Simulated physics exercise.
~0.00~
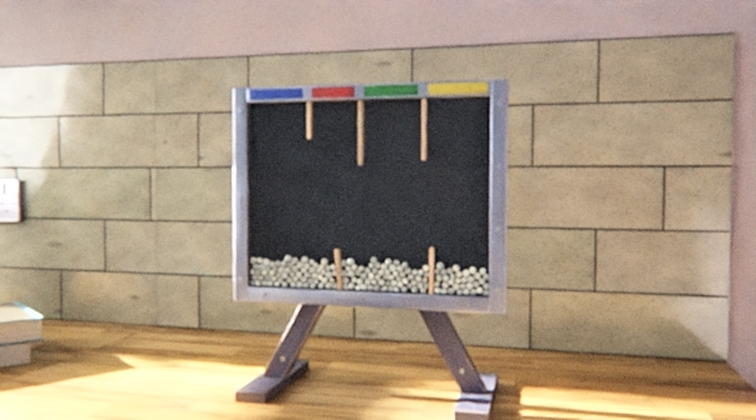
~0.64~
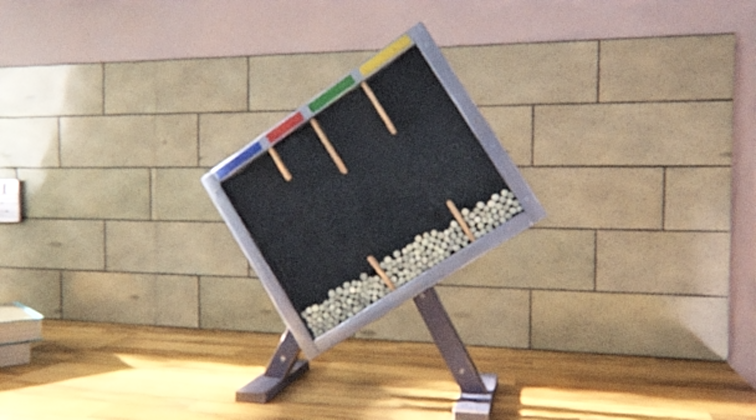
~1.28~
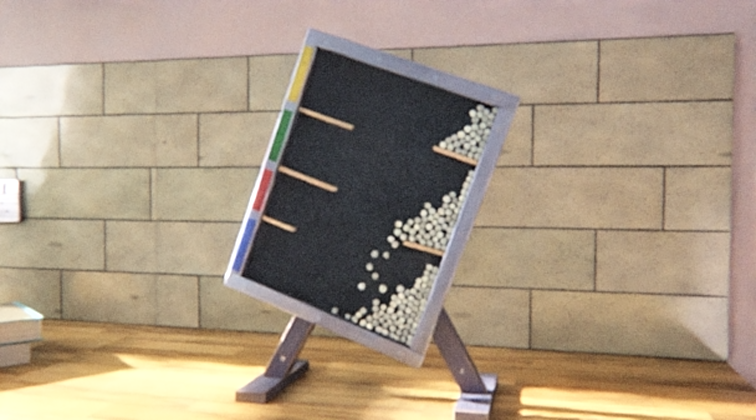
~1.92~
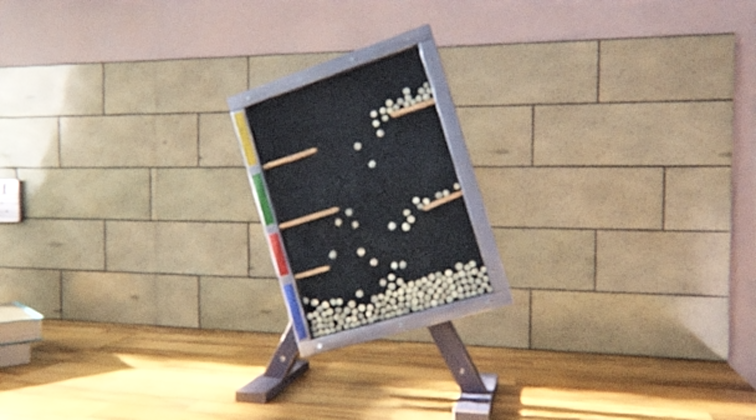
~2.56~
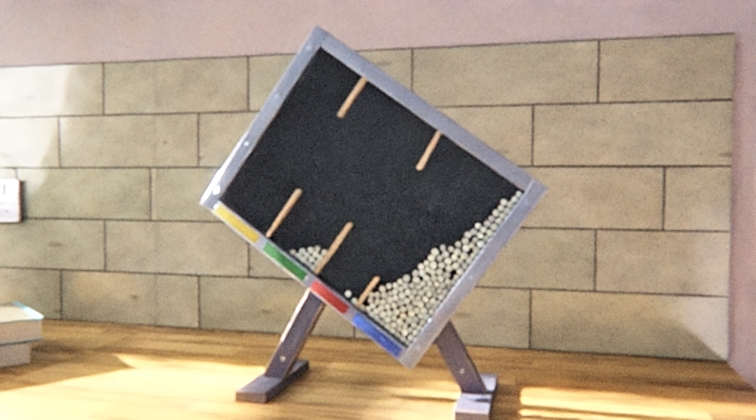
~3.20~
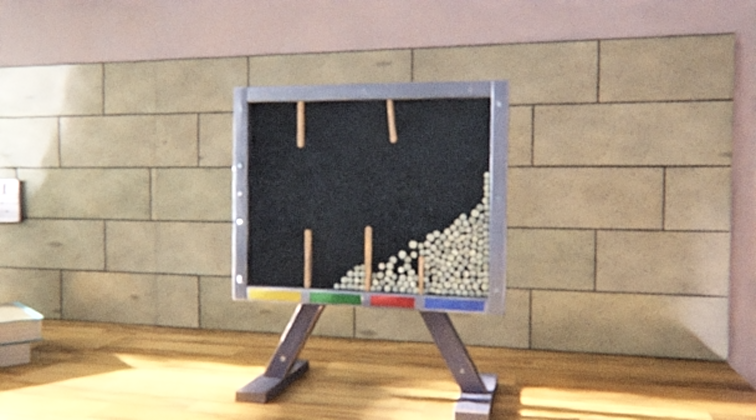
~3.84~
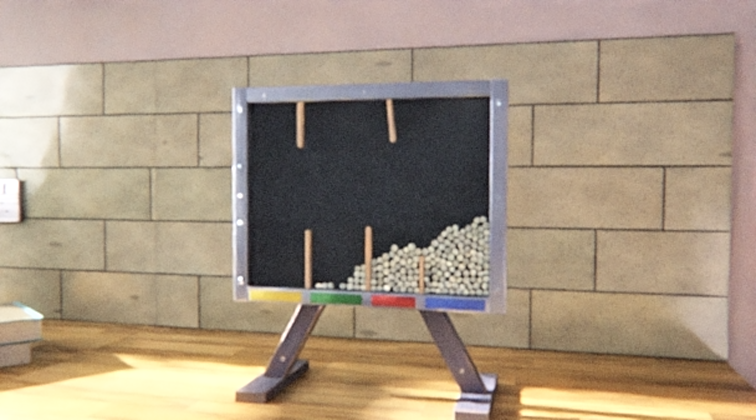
A flat grey-framed box with a black interior, holding small whitish balls, stands on two angled legs on a sunlit wooden counter before a tan block wall, seen from the front. Blue, red, green and yellow strips run left to right along its top edge, and thin wooden dividers jut inward. The box turns anticlockwise, and the balls slide right, then spill past the dividers as it tips onto its side. It continues until upside down and stops. The heap at right slumps leftward, settling mostly over blue, with some over red, a few at green and none at yellow.
